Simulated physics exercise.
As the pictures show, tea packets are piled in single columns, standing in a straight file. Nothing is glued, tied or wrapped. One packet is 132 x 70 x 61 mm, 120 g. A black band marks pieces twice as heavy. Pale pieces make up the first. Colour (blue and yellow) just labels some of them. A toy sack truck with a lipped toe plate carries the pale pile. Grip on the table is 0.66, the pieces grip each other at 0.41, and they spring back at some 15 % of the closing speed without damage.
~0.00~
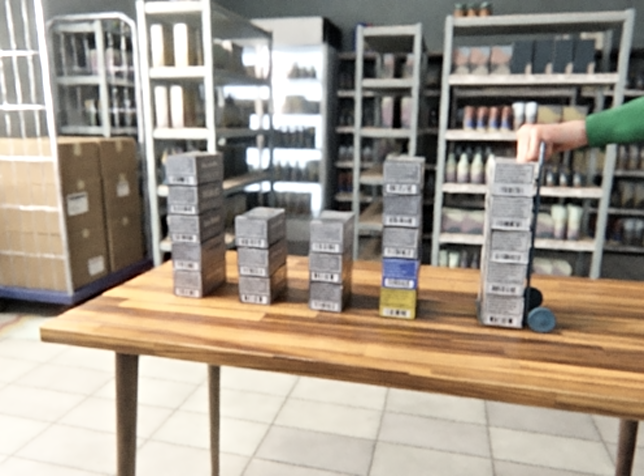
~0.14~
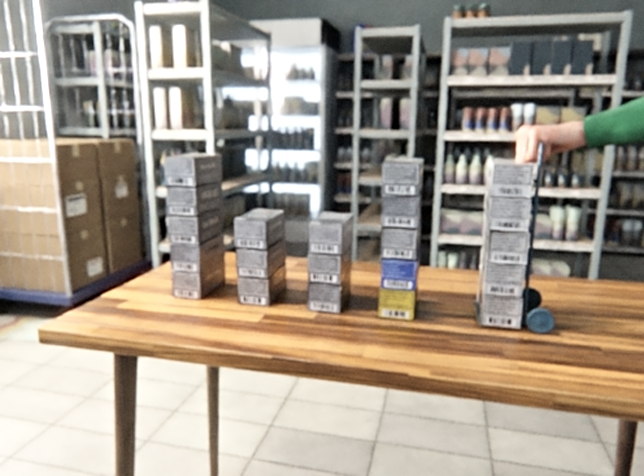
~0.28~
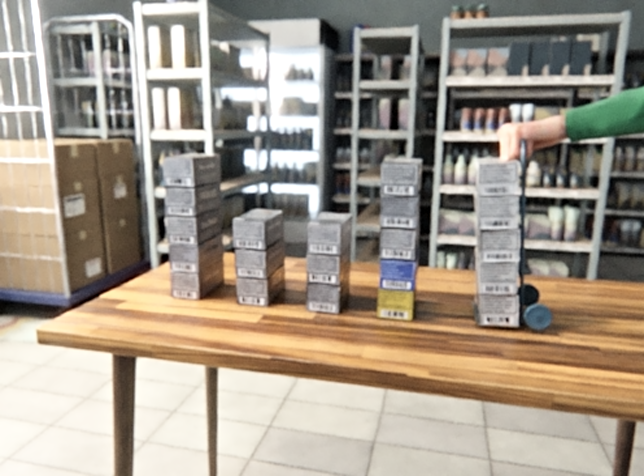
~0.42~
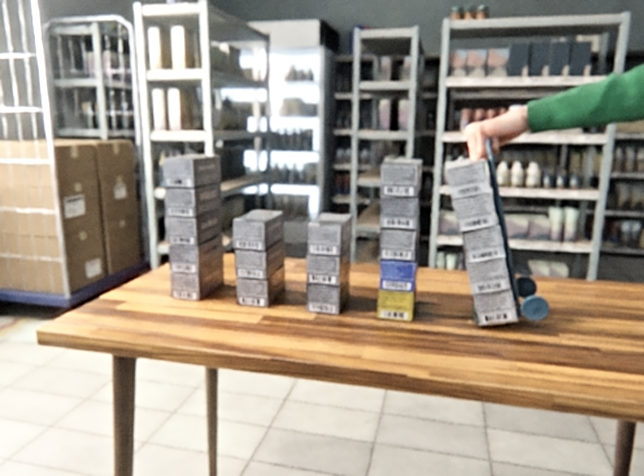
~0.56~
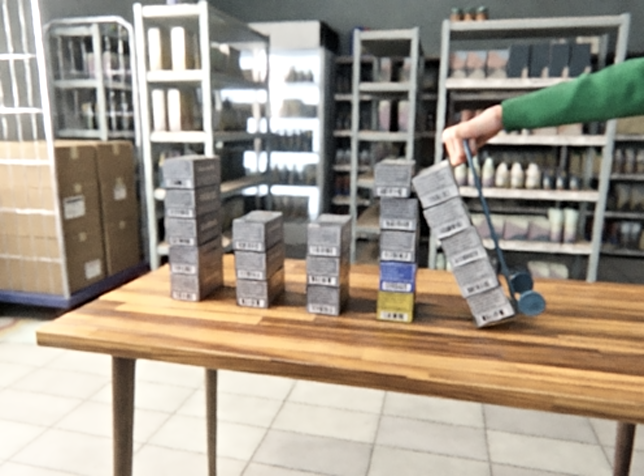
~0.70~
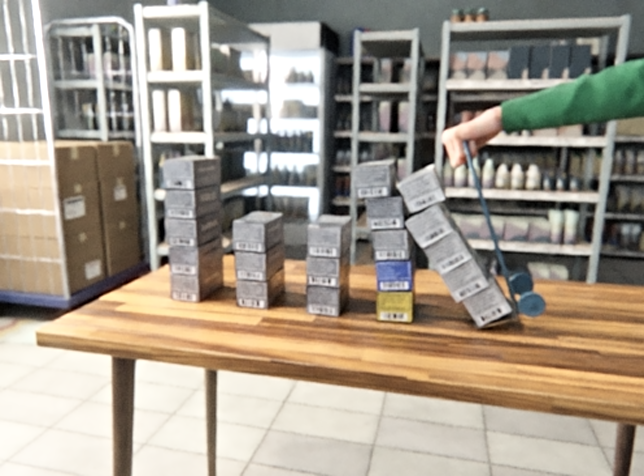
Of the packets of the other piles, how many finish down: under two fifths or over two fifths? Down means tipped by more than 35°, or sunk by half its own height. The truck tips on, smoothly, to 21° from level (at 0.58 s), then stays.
Ending down: More than two fifths.
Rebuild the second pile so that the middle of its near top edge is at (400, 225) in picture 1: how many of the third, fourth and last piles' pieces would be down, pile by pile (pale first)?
In that case third 0, fourth 0, last 0.
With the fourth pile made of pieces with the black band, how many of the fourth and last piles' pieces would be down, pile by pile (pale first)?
Then fourth 2, last 5.
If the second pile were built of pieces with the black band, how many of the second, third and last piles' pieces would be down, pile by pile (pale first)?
In that case second 0, third 0, last 0.
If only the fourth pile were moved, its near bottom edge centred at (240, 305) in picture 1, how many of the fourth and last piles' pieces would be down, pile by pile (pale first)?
In that case fourth 2, last 5.
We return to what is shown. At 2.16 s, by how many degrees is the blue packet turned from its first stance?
About 40°.
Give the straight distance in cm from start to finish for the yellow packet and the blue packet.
Moved: Yellow 4, blue 10.
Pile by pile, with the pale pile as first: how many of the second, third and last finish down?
By pile: Second 5, third 1, last 5.
After 0.96 s, 5 of the pale pile down; 1 of the 16 other packets down; yellow packet leaning 31°; blue packet leaning 30°.
After 1.54 s, 5 of the pale pile down; 6 of the 16 other packets down; yellow packet leaning 42°; blue packet leaning 42°, 22 mm lower.
After 2.16 s, 5 of the pale pile down; 13 of the 16 other packets down; blue packet leaning 41°, 23 mm lower; yellow packet leaning 41°.
By the end (2.6 s), 5 of the pale pile down; 13 of the 16 other packets down; blue packet leaning 41°, 23 mm lower; yellow packet leaning 41°. That is 81 per cent. As the last picture would show them, middles, blue packet near (353, 276), yellow packet near (384, 289).
